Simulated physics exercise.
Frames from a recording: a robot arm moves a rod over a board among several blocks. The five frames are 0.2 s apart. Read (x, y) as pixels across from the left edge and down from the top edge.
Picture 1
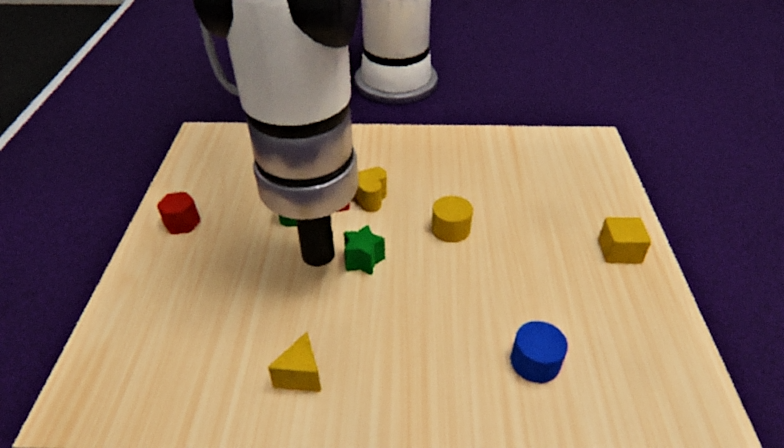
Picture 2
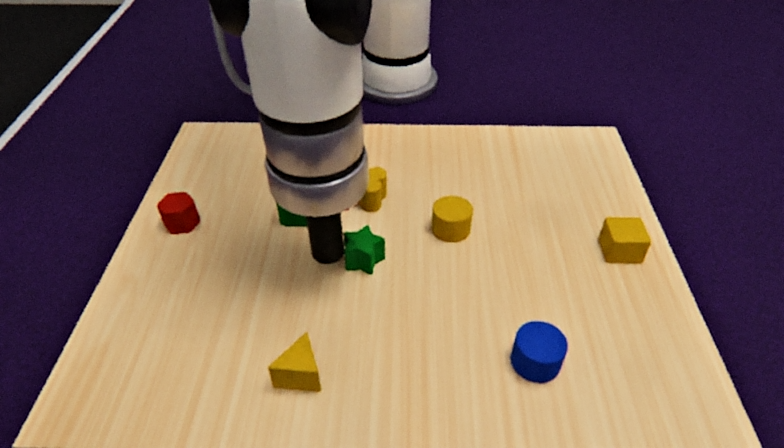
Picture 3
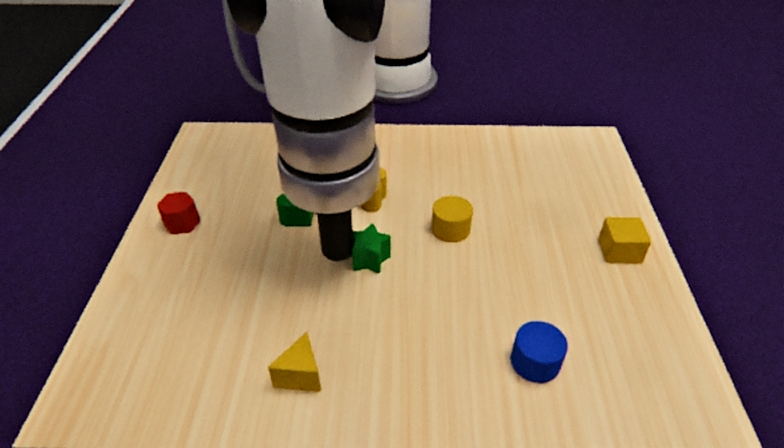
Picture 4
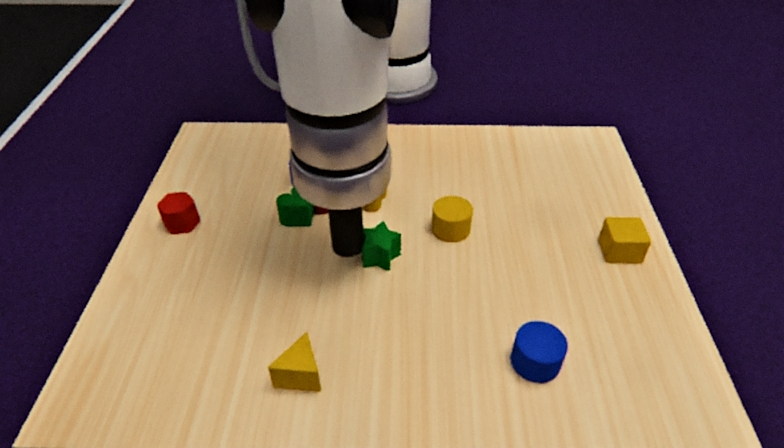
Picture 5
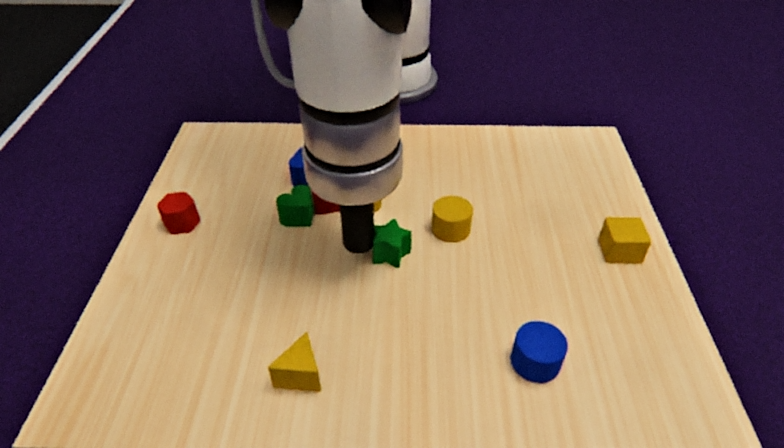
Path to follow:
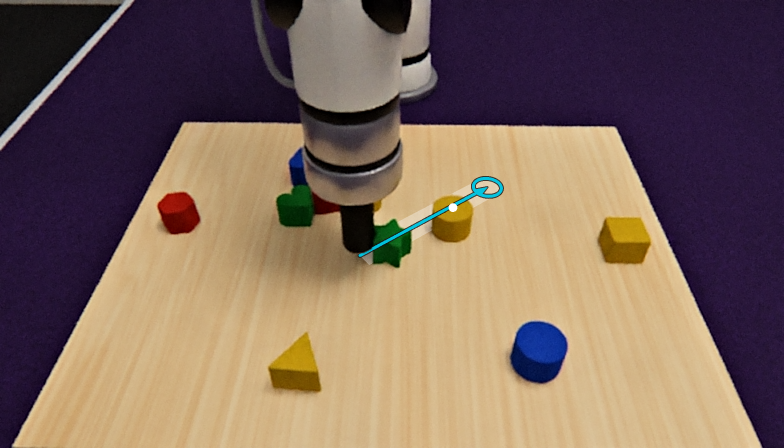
A pale wooden board on a purple surface is seen from above at an angle by a still camera. A white and grey robot arm holds a black rod near a green star, with a red block left, yellow pieces behind and right, a yellow triangle and blue cylinder in front. The rod moves slightly right, nudging the star a short way, while blocks behind the arm are covered and uncovered.
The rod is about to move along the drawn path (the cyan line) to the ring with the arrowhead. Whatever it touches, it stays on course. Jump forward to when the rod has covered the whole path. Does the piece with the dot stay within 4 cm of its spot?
I'd say yes.
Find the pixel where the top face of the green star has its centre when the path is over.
At roughly (432, 223).
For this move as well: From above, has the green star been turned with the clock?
Yes, that is what happens.
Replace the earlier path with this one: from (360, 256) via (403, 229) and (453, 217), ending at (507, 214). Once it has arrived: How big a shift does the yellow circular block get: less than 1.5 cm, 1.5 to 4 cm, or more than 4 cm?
It travels more than 4 cm.
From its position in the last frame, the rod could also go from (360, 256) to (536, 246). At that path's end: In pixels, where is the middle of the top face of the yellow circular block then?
At roughly (480, 199).
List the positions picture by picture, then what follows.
Rod's lower end at (319, 255); yellow heart at (370, 178); green star at (362, 239); yellow circular block at (453, 208), in the first frame.
Rod at (328, 252); blocks still, in the second frame.
Rod at (338, 250); green star at (369, 238), in the third frame.
Rod at (348, 246); green star at (379, 235), in the fourth frame.
Rod at (359, 242); yellow heart hidden; green star at (390, 232); yellow circular block at (453, 208), in the fifth frame.
Drawn move, in a line from (360, 256) to (487, 187); the dot is on the yellow circular block.
The first path, step by step. One third of the way, rod at (407, 218); green star at (429, 224), turned 50° clockwise; yellow circular block at (461, 207).
Two thirds of the way, rod at (450, 195); green star at (432, 223), turned 70° clockwise; yellow circular block at (474, 205).
At the end, rod at (489, 174); yellow heart still; green star at (432, 223), turned 70° clockwise; yellow circular block at (474, 205).
